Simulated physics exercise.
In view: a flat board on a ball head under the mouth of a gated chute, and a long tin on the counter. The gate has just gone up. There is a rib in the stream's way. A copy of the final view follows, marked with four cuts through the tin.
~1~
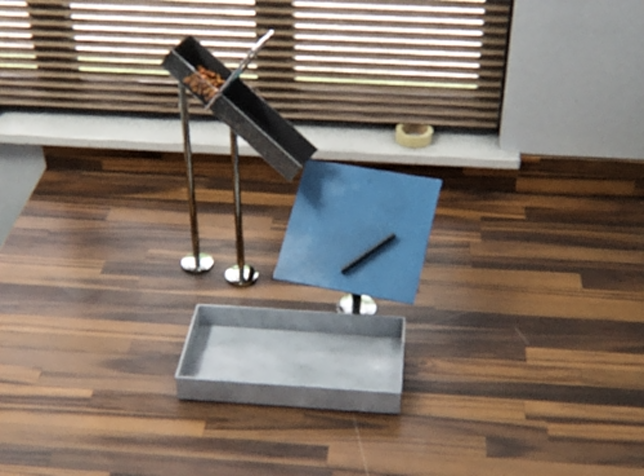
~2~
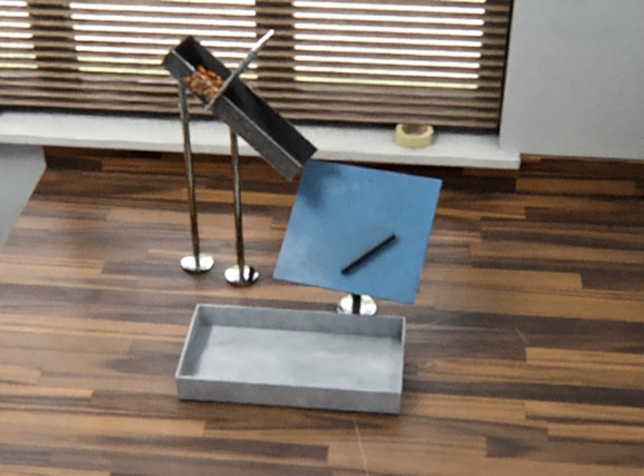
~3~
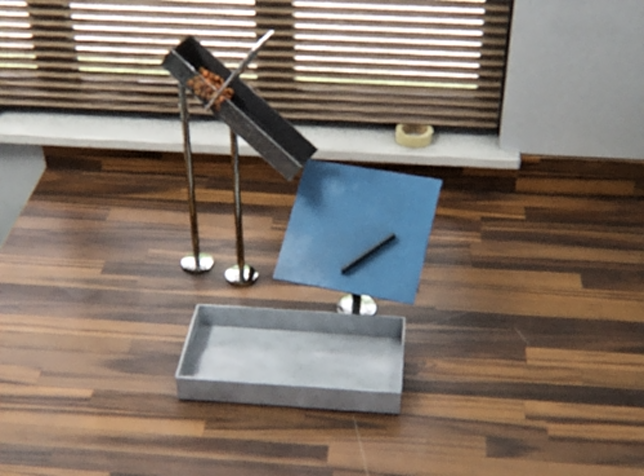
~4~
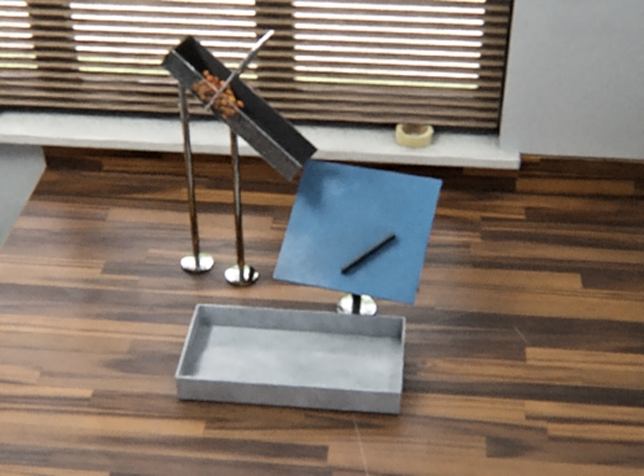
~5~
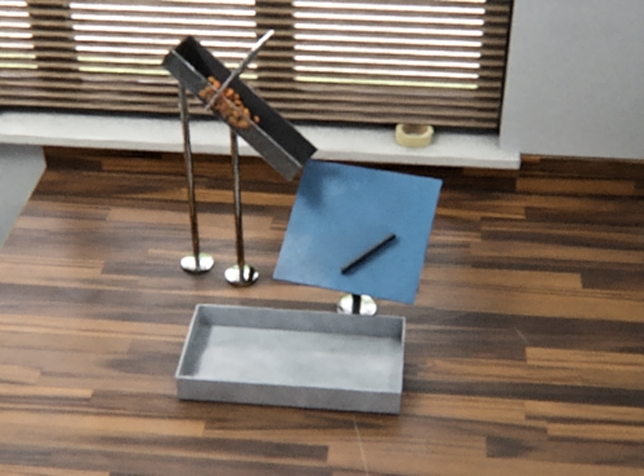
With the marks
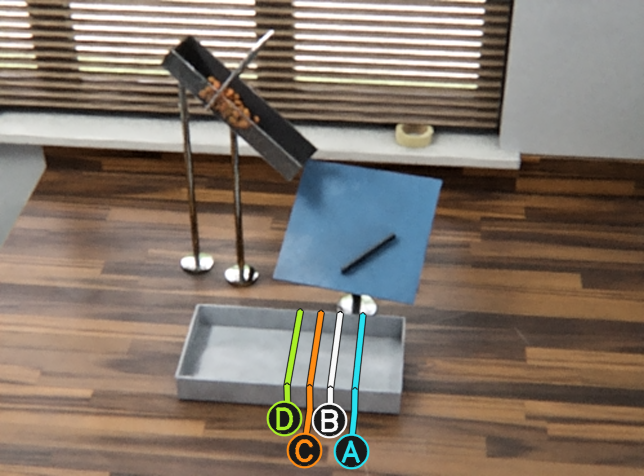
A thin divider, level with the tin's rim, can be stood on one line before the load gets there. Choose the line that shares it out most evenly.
Go for C.
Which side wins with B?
More lands on the left.
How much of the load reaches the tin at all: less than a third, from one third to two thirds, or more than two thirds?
It is more than two thirds.
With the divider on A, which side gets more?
More lands on the left.
On the marked copy, line A crosses the front rim at (355, 389); line B crosses the front rim at (330, 387); line C crosses the front rim at (309, 386); line D crosses the front rim at (287, 384).
Choosing A, of what is caught, nearly all on the left of the divider, a small part on the right.
Choosing B, of what is caught, nearly all on the left of the divider, a small part on the right.
Choosing C, of what is caught, about half on the left of the divider, about half on the right.
Choosing D, of what is caught, a small part on the left of the divider, nearly all on the right.
